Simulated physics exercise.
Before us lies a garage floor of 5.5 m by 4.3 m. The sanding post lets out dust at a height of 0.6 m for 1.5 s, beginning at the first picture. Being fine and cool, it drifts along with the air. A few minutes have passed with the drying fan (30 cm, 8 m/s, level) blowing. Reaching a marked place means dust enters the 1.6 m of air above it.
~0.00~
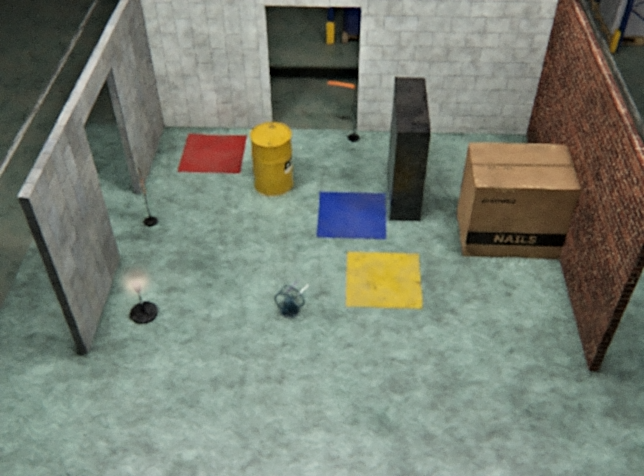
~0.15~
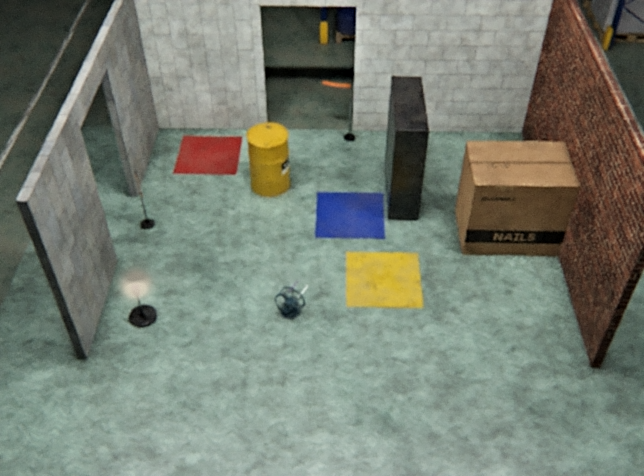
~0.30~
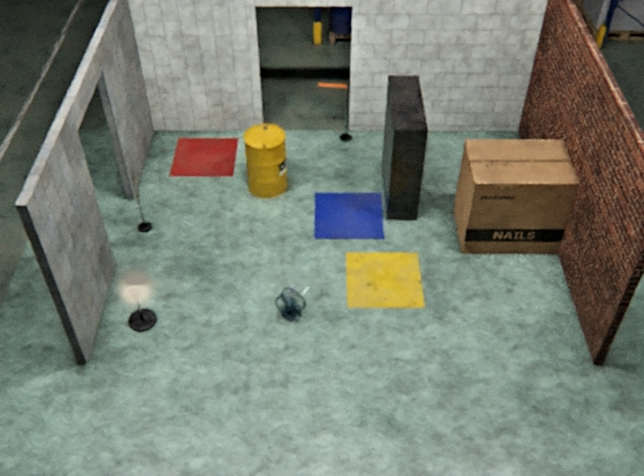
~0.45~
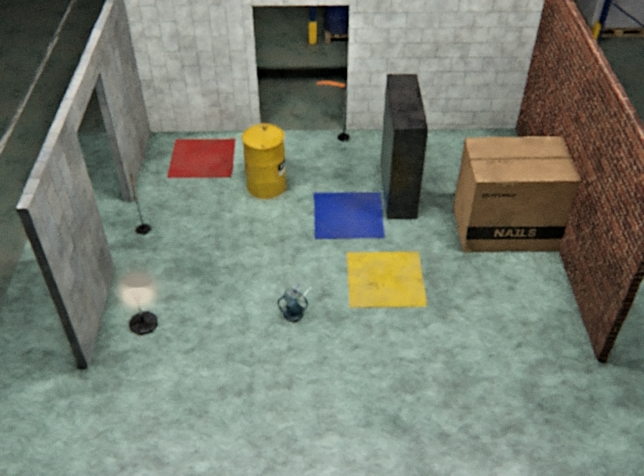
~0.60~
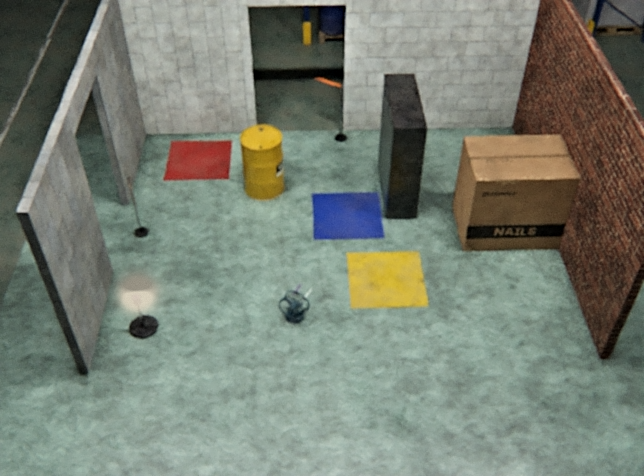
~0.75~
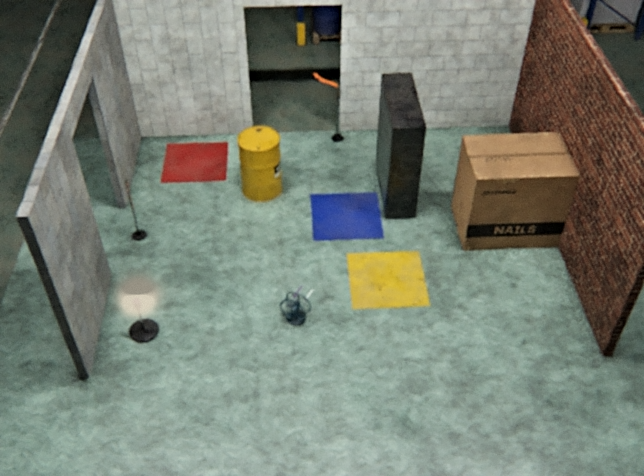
The video shows a green floor with a barrel, a carton and coloured squares between walls as the view shifts slightly; a small pale puff hovers and thickens above a dark stand at left, while an orange ribbon flutters in the doorway.
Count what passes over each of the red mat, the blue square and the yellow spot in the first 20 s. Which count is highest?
The blue one.
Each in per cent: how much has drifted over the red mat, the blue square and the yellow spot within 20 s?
About 0 per cent red, 80 per cent blue and 5 per cent yellow.
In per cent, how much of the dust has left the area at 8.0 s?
About 0 %.
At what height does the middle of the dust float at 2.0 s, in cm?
Roughly 50 cm up.
By 2.0 s, 0 % is gone from the area; 0 % has passed over the yellow spot, 0 % over the blue square and 0 % over the red mat, and the middle of the rest is near (142, 292).
By 4.0 s, 0 % is gone from the area; 0 % has passed over the yellow spot, 0 % over the blue square and 0 % over the red mat, and the middle of the rest is near (153, 285).
By 8.0 s, 0 % is gone from the area; 0 % has passed over the yellow spot, 0 % over the blue square and 0 % over the red mat, and the middle of the rest is near (178, 278).
By 20.0 s, 32 % is gone from the area; 5 % has passed over the yellow spot, 80 % over the blue square and 0 % over the red mat, and the middle of the rest is near (368, 165).
